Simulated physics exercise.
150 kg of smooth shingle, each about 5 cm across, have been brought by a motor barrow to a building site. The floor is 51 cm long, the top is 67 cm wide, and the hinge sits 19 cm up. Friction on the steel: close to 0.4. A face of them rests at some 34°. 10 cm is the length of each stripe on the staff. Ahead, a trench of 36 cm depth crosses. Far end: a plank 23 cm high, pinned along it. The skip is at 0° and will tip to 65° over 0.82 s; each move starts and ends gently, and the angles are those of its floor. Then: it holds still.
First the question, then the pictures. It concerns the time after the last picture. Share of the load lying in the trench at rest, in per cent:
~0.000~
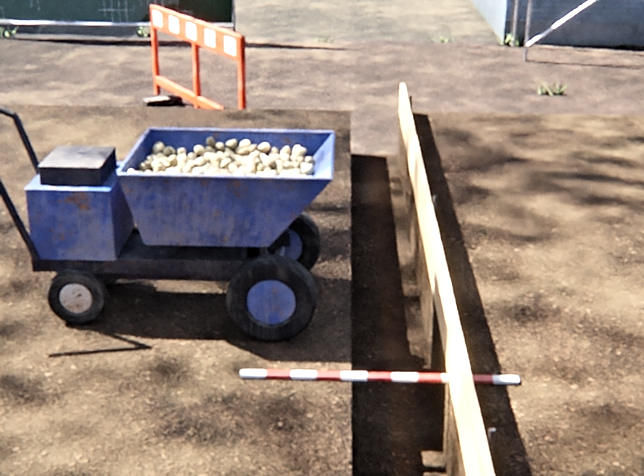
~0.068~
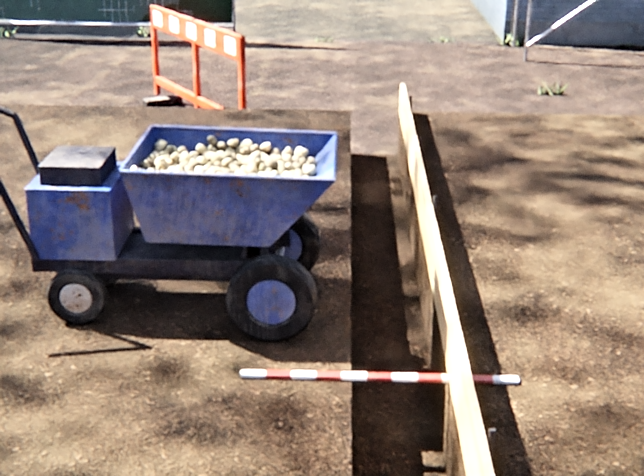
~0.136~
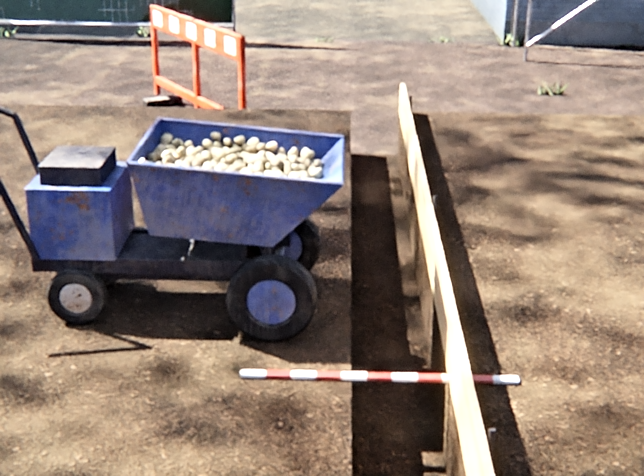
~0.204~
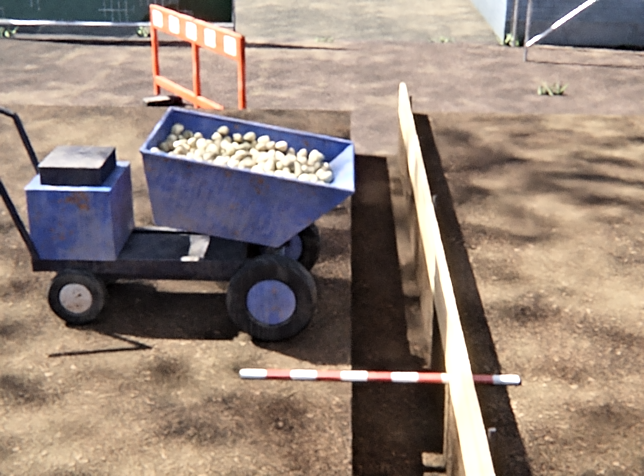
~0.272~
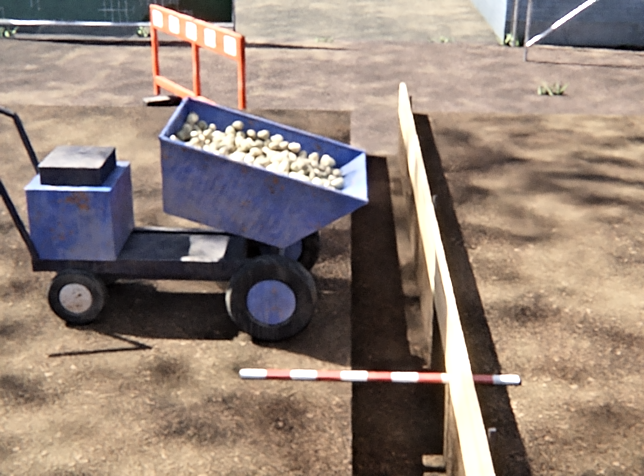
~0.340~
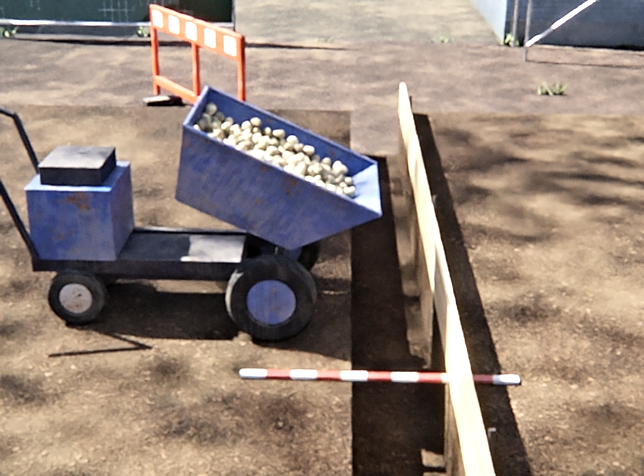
71 per cent.
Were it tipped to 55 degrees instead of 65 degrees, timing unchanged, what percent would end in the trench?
Then about 40 per cent.
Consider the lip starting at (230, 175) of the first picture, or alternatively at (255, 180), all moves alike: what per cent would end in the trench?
First spot about 95, second spot about 100 per cent.
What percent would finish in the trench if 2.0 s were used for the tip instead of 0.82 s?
With that change, it comes to around 80 per cent.
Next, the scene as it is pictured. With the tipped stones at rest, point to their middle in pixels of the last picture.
The tipped stones centre close to (415, 358).
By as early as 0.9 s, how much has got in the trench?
Some 15 per cent.
After 0.6 s the floor is at 55°; 100 % in the skip; the foremost stones are at (397, 247).
After 0.9 s the floor is at 65°; 80 % in the skip, 14 % in the trench, 6 % past the trench; the foremost stones are at (486, 288).
After 1.3 s the floor is at 65°; 43 % in the skip, 30 % in the trench, 27 % past the trench; the foremost stones are at (616, 310).
After 3.2 s the floor is at 65°; 0 % in the skip, 71 % in the trench, 29 % past the trench; the foremost stones are past the picture's edge.
